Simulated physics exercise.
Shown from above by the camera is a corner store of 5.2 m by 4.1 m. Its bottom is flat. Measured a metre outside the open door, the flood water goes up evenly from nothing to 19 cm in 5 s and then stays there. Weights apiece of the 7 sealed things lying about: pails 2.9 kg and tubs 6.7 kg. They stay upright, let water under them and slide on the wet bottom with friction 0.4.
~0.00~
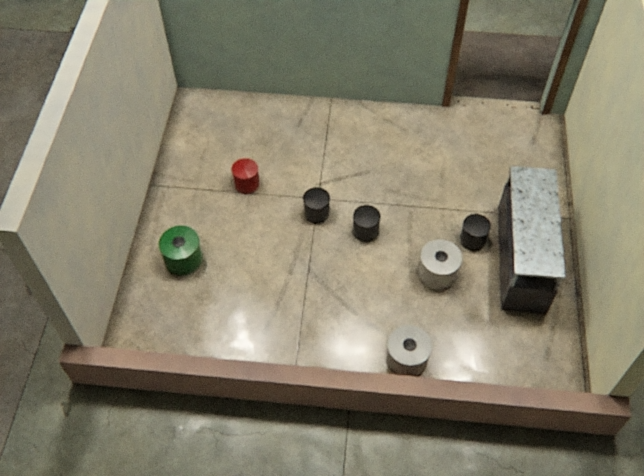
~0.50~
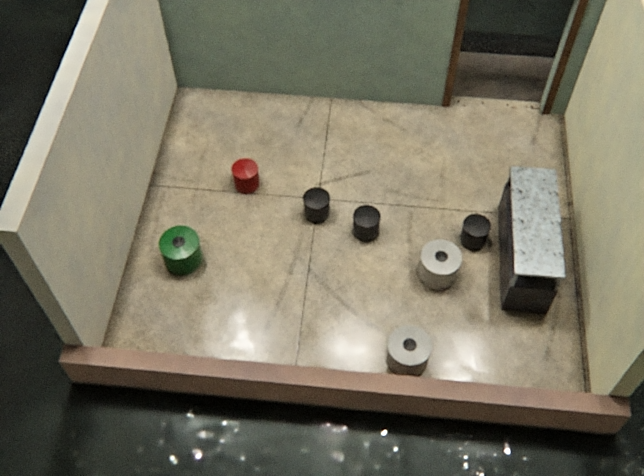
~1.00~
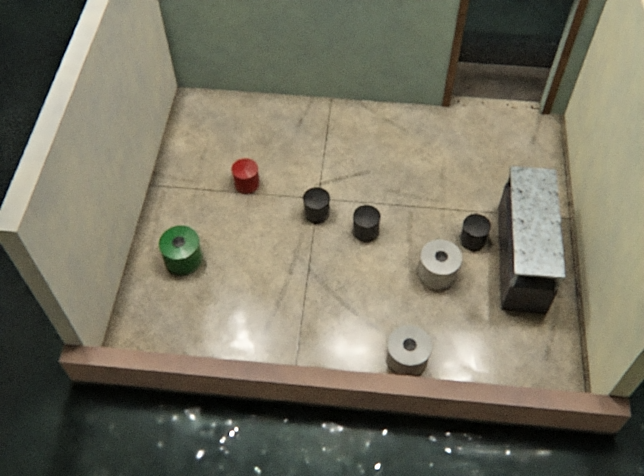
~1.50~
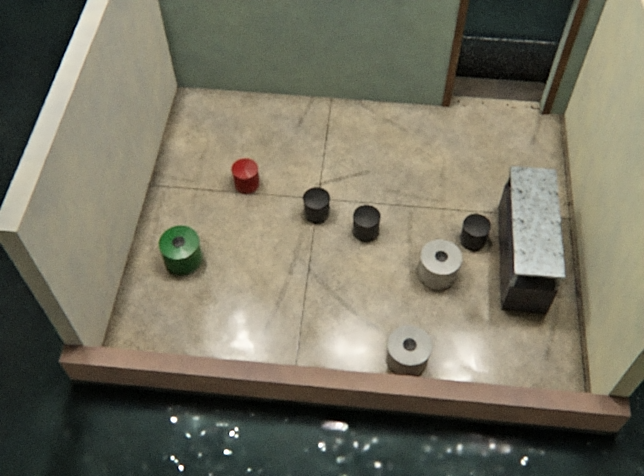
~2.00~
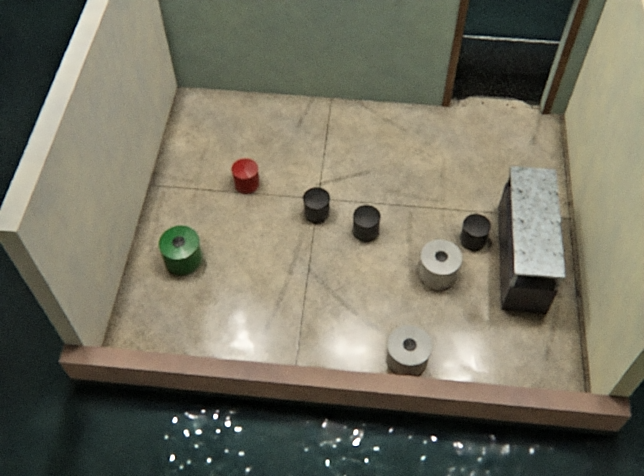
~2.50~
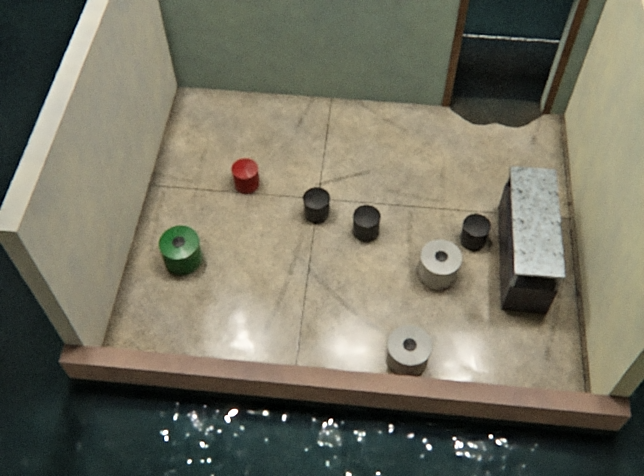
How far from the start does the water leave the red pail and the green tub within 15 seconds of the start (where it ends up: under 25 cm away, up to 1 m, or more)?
Well, the red pail goes a little distance, while the green tub winds up a long way off.
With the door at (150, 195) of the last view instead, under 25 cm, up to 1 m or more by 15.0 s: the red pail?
In that case the red pail gets carried off.
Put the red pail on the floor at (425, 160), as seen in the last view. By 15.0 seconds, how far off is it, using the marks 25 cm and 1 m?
It goes a long way.
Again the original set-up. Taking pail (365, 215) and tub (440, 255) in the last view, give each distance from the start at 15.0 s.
In that order: 250 cm, 300 cm.
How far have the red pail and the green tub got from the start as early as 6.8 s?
Shifts by then: Around 0 and 0 cm.
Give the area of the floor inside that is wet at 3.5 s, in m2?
About 1.5 m2.
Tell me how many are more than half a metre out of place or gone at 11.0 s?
My count gives 4.
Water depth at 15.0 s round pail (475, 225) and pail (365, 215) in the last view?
Close to 13 and 8 centimetres.
After 3.5 s the red pail is near (245, 169), 0.0 m from its start, aground; the green tub is near (179, 242), 0.0 m from its start, aground; 0 afloat.
After 6.8 s the red pail is near (245, 169), 0.0 m from its start, aground; the green tub is near (179, 242), 0.0 m from its start, aground; 0 afloat.
After 11.0 s the red pail is near (245, 169), 0.0 m from its start, aground; the green tub is near (177, 241), 0.0 m from its start, afloat; 5 afloat.
After 15.0 s the red pail is near (259, 134), 0.6 m from its start, afloat; the green tub is near (244, 82), 2.5 m from its start, afloat; 7 afloat.
